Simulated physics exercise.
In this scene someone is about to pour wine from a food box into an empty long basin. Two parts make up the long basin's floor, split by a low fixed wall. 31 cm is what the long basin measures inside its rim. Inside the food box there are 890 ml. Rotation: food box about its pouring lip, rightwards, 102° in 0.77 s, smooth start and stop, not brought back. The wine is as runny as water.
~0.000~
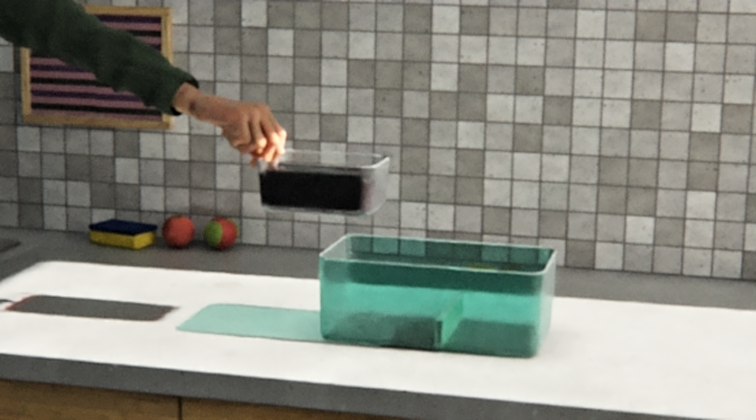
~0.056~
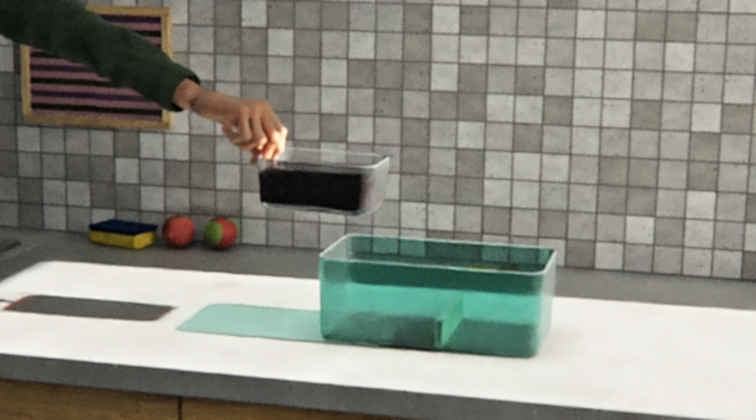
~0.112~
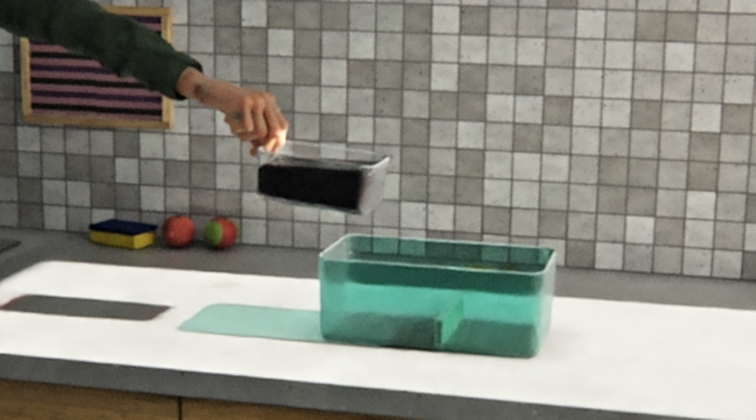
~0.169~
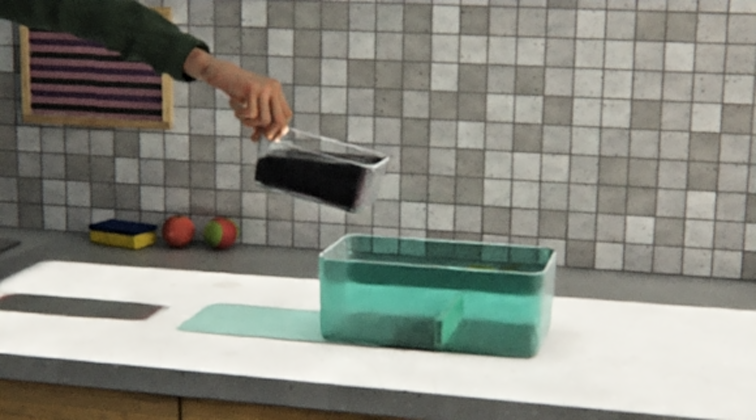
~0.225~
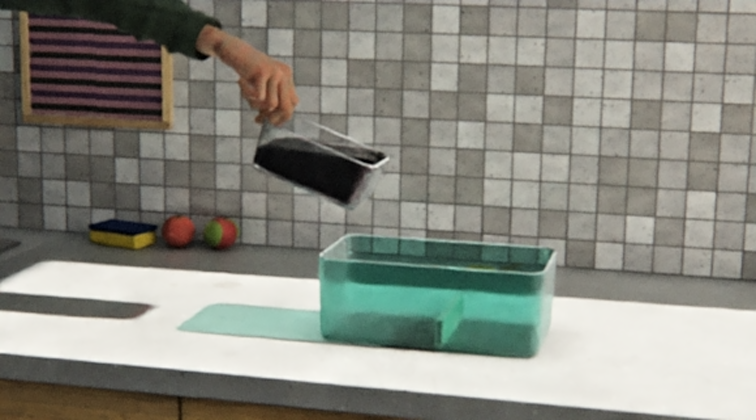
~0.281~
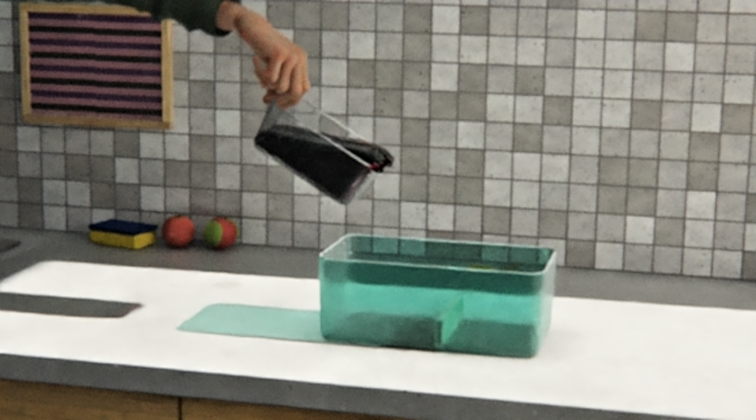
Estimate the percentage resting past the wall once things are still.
I would say roughly 59 percent.
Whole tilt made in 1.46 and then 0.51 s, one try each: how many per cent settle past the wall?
Try 1: 60 %; try 2: 55 %.
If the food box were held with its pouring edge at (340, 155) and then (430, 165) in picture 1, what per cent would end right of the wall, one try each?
Respectively 25 and 55 %.
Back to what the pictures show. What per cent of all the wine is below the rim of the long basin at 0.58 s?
About 18%.
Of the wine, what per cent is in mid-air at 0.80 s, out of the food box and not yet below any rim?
Near 12 percent.
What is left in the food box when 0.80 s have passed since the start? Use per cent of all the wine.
2 per cent or thereabouts.
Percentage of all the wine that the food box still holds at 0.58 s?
Around 24 in a hundred.
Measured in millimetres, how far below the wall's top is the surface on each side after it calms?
Measured: Left around 26 mm, right around 12 mm.
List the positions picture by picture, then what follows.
The first frame shows tilt 0°; pouring edge (382, 163); surface from (270, 166) to (381, 172); the long basin's rim runs from (332, 247) to (550, 262); the wall's top is at (450, 308).
The second frame shows tilt 1°; pouring edge (382, 163); surface from (270, 164) to (381, 171).
The third frame shows tilt 5°; pouring edge (382, 163); surface from (269, 161) to (381, 167).
The fourth frame shows tilt 12°; pouring edge (382, 163); surface from (268, 152) to (381, 163).
The fifth frame shows tilt 20°; pouring edge (381, 164); surface from (268, 141) to (382, 160); 1 per cent is over the edge.
The sixth frame shows tilt 30°; pouring edge (381, 164); surface from (268, 127) to (377, 154); 5 per cent is over the edge.
After 0.58 s the tilt is 87° and 25 per cent is still to pour, 8 is left of the wall and 10 right of it.
After 0.80 s the tilt is 102° and 2 per cent is still to pour, 15 is left of the wall and 69 right of it.
After 1.02 s the tilt is 102° and 0 per cent is still to pour, 30 is left of the wall and 61 right of it.
After 1.27 s the tilt is 102° and 0 per cent is still to pour, 34 is left of the wall and 59 right of it.
In the end 34 per cent lies left of the wall, 59 right of it and 6 outside.
